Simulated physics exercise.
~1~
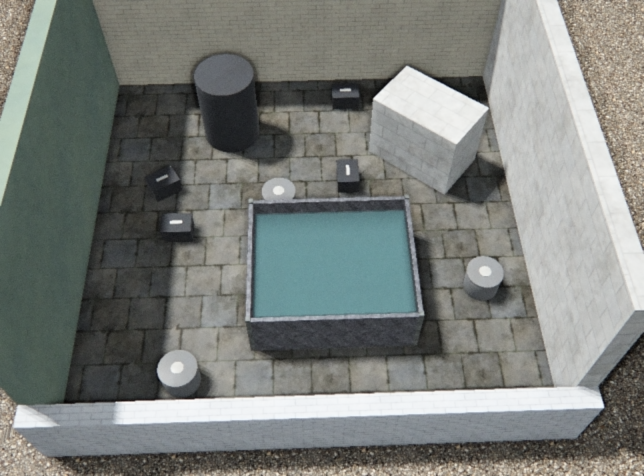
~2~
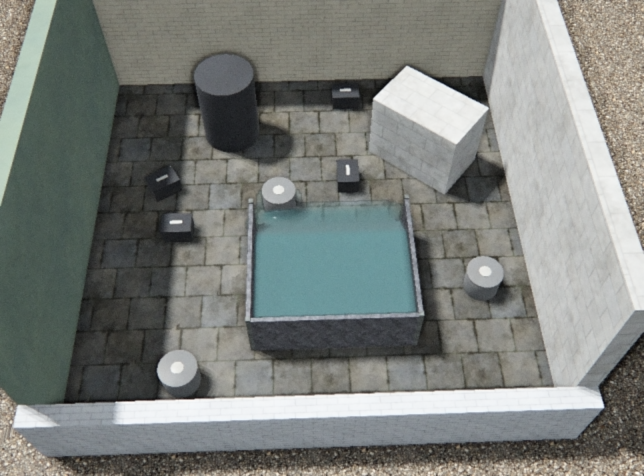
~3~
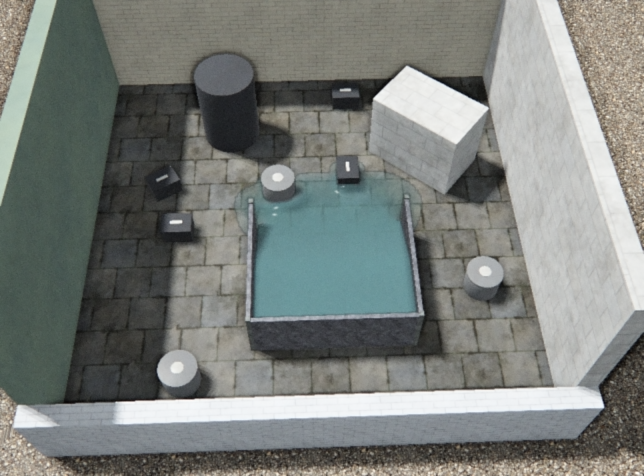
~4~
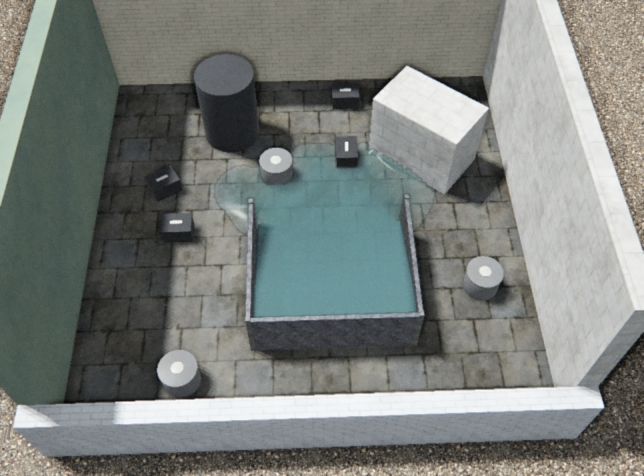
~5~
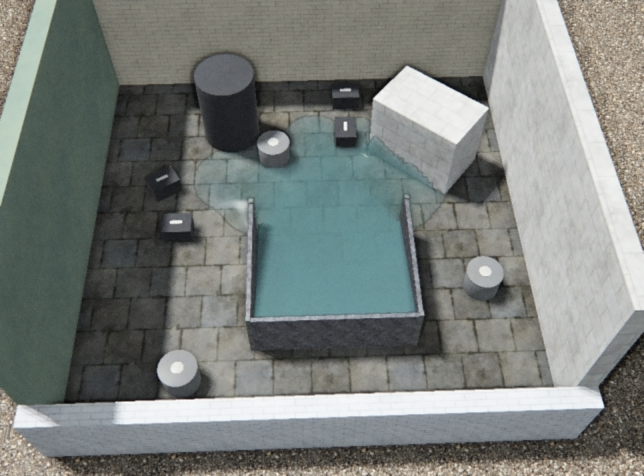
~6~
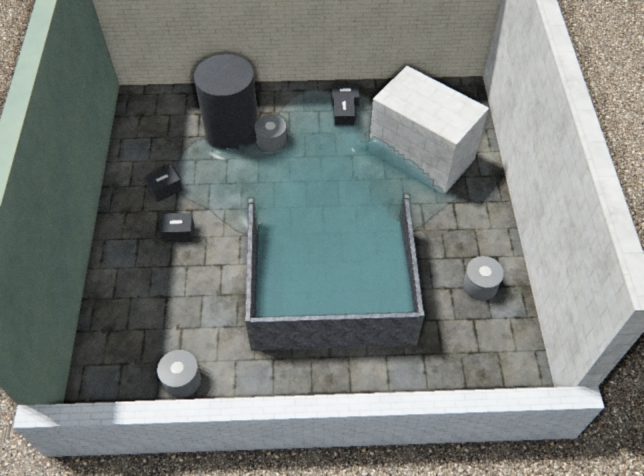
The video shows water pouring from the open back side of a raised tank in a walled courtyard, spreading across the paving and pushing a grey tub and a small black box toward the back wall, while other objects stay put.
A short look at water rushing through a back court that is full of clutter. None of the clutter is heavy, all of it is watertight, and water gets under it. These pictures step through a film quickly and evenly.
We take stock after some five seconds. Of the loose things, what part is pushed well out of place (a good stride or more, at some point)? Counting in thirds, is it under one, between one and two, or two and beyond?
It reaches two thirds.
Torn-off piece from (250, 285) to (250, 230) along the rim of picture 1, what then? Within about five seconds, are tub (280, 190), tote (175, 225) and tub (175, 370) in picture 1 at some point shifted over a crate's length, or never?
Same order as named: Not sent that far; sent that far; sent that far.
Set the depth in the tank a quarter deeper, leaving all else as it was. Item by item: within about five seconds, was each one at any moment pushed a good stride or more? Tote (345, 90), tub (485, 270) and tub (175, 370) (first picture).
As asked: Went the distance, went the distance, fell short.
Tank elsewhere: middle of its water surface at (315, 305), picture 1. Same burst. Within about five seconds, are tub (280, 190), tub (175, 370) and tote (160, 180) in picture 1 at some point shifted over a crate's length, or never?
Far enough, Not far, Far enough.
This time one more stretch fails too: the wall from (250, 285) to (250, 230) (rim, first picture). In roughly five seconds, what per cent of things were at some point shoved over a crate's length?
Estimate: Close to 50 in a hundred.
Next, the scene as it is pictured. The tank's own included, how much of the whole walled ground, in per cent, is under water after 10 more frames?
Near 55 %.
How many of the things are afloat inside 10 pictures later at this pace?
That makes 2.
A moment on, 2 of 8 are well off their spots; 2 afloat.
Next, 3 of 8 are well off their spots; 2 afloat.
Later, 4 of 8 are well off their spots; 4 afloat.
In the end, 6 of 8 are well off their spots, and 6 have been at some point; 4 afloat.
